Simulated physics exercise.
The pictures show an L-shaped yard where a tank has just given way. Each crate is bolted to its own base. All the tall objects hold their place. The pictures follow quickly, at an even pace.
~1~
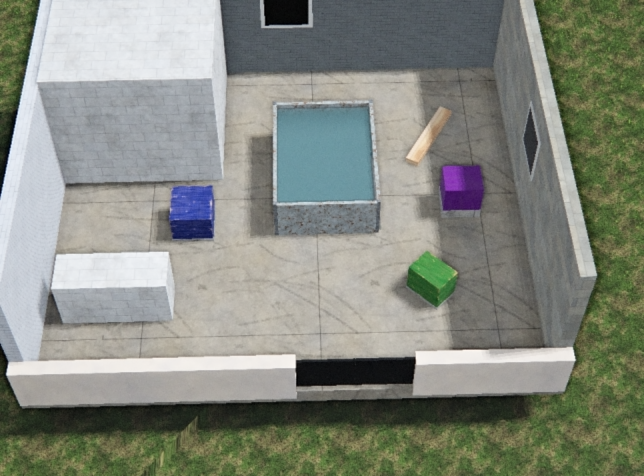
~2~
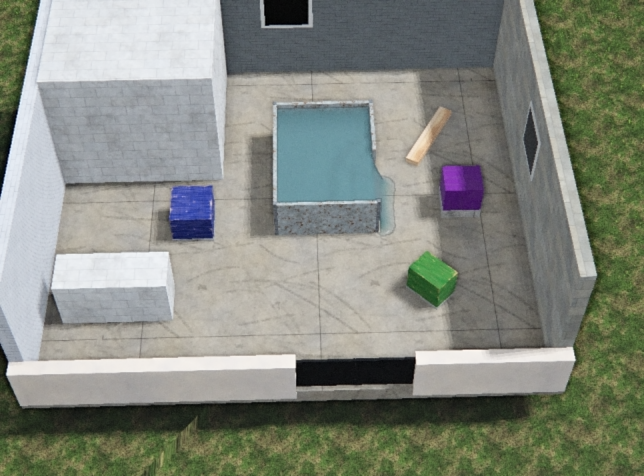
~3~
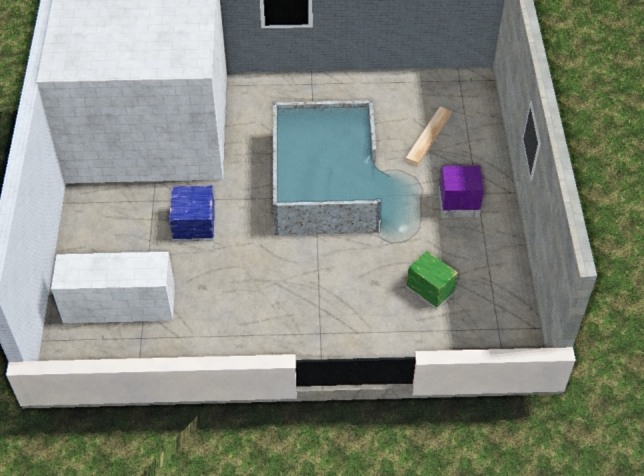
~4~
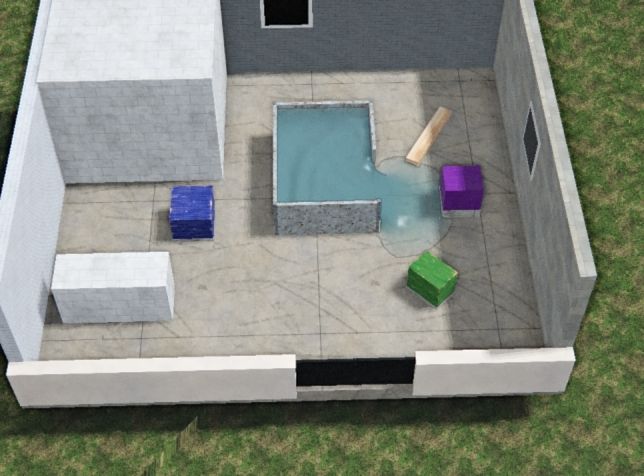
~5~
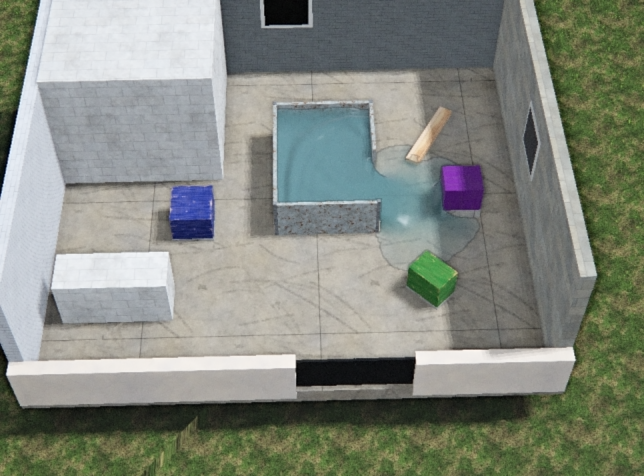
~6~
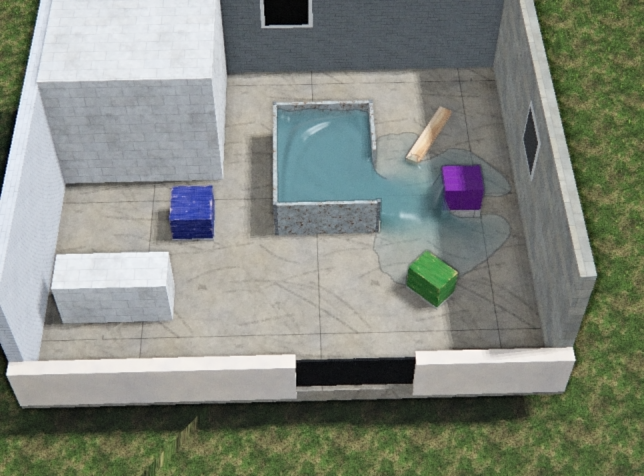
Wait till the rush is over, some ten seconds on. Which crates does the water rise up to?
The green crate is soaked; the blue crate is soaked; the purple crate is soaked.
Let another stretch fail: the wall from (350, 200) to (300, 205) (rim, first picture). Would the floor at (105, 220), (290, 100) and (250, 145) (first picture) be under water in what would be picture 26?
One after the other: Free of water, free of water, no water.
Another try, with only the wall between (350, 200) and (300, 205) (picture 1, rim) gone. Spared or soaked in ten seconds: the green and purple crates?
The green one gets wet; the purple one remains dry.
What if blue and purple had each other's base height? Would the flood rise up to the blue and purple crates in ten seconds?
Then: The blue one stays dry; the purple one is wetted.
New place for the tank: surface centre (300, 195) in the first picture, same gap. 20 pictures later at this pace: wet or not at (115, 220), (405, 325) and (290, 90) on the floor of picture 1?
In turn: Dry, awash, not flooded.
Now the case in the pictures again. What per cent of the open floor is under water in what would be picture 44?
Some 85 per cent.
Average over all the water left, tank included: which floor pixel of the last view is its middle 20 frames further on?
Roughly at (404, 205).
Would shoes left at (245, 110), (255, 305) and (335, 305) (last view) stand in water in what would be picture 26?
One after the other: Free of water, free of water, wet.
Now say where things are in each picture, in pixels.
The first frame shows still water in the open tank at (325, 154).
In the second frame, the front is at (388, 231), out from the gap at (374, 194).
In the third frame, water pours out at (374, 196) and has run to (413, 181).
In the fourth frame, water pours out at (374, 197) and has run to a hidden place.
In the fifth frame, the front is at a hidden place, out from the gap at (374, 197).
In the sixth frame, water pours out at (374, 197) and has run to (502, 181).
A moment on, water covers 20 % of the floor; the green crate water round its plinth, the blue crate not reached, the purple crate water round its plinth.
Next, water covers 30 % of the floor; the green crate water round its plinth, the blue crate not reached, the purple crate water round its plinth.
Then, water covers 45 % of the floor; the green crate water round its plinth, the blue crate not reached, the purple crate water round its plinth.
Later, water covers 85 % of the floor; the green crate water round its plinth, the blue crate water round its plinth, the purple crate water round its plinth.
In the end, water covers 100 % of the floor; the green crate was topped, the blue crate was topped, the purple crate was topped.
